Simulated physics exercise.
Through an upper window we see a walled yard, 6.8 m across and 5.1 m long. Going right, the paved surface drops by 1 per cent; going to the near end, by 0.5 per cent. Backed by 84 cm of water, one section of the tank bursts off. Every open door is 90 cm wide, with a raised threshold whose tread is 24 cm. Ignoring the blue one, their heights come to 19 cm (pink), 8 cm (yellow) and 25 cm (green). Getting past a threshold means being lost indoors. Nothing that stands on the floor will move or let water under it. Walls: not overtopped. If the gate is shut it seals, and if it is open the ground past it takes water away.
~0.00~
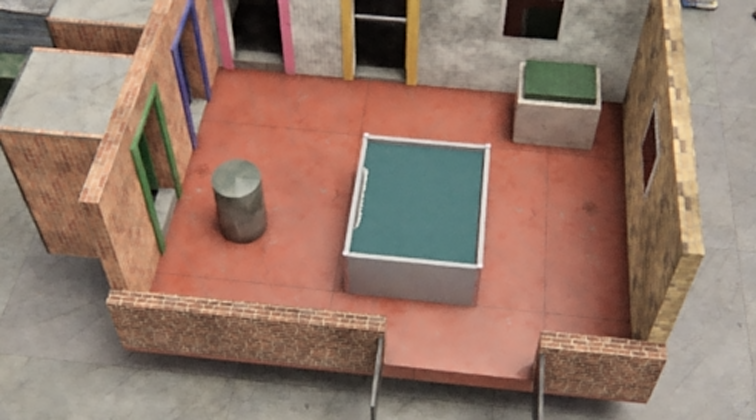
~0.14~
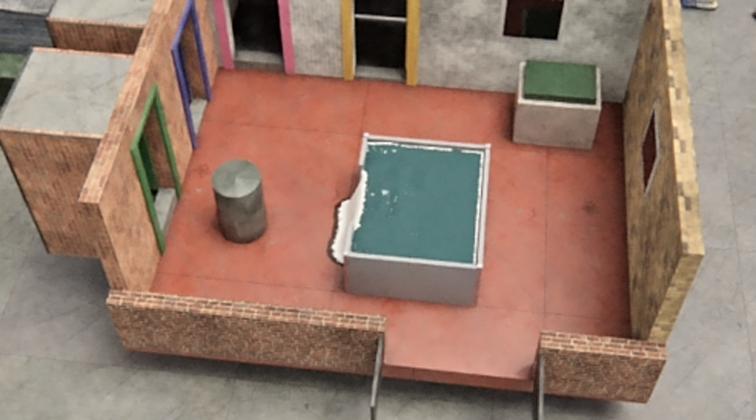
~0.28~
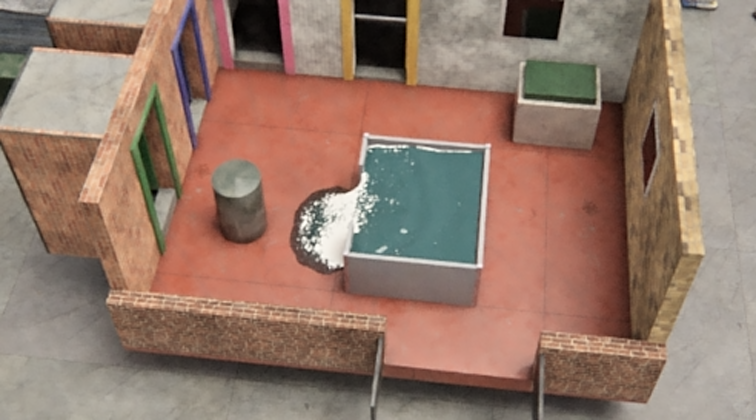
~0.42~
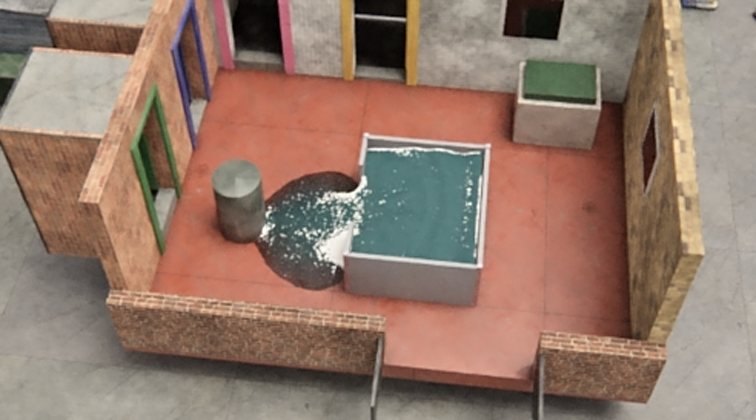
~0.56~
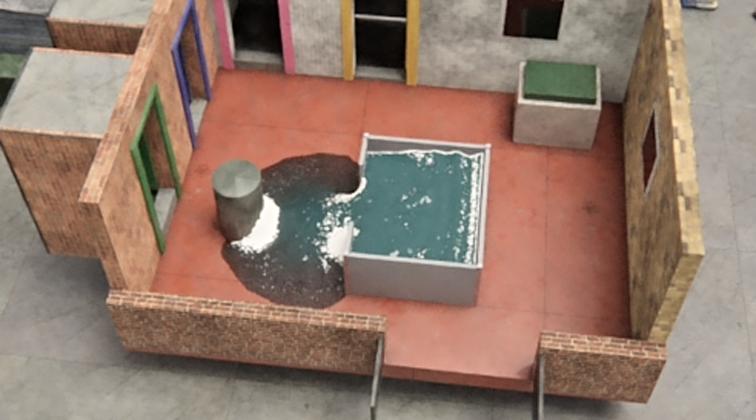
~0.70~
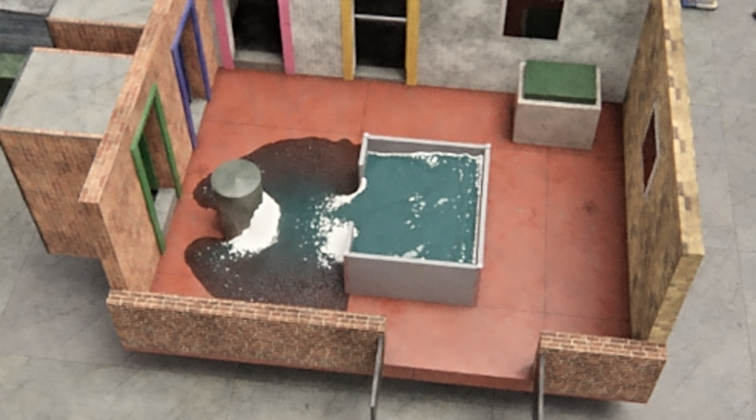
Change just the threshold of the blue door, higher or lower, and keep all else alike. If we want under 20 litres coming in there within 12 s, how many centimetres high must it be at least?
About 21 centimetres.
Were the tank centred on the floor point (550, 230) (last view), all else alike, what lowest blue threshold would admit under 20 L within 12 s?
In this case, 17 cm or so.
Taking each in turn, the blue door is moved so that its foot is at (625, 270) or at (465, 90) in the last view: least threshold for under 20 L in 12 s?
In turn: Roughly 11.5 cm, roughly 10.0 cm.
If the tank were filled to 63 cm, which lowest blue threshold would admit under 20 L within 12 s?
About 14.5 cm.
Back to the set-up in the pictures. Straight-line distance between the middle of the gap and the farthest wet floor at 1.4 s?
About 3.6 m.
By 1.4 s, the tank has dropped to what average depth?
Around 54 cm on average.
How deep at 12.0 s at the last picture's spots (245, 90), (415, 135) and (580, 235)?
The depths come to about 6, 7 and 10 cm.
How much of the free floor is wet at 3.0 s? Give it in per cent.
About 45 per cent.
After 1.4 s water covers 35 % of the floor, deepest (51 cm) near (154, 323); 21 cm at the blue door, 7 litres in over its 6 cm threshold.
After 3.0 s water covers 45 % of the floor, deepest (31 cm) near (216, 76); 15 cm at the blue door, 123 litres in over its 6 cm threshold.
After 12.0 s water covers 100 % of the floor, deepest (13 cm) near (622, 317); 6 cm at the blue door, 308 litres in over its 6 cm threshold.
At the blue door as built, the water arrived by 1.2 s and peaked near 21 cm at 1.6 s.
With a threshold of 18.5 cm, 34 litres would have come in within the 12 s; with 25 cm, 4 litres. So under 20 litres takes about 21 cm.
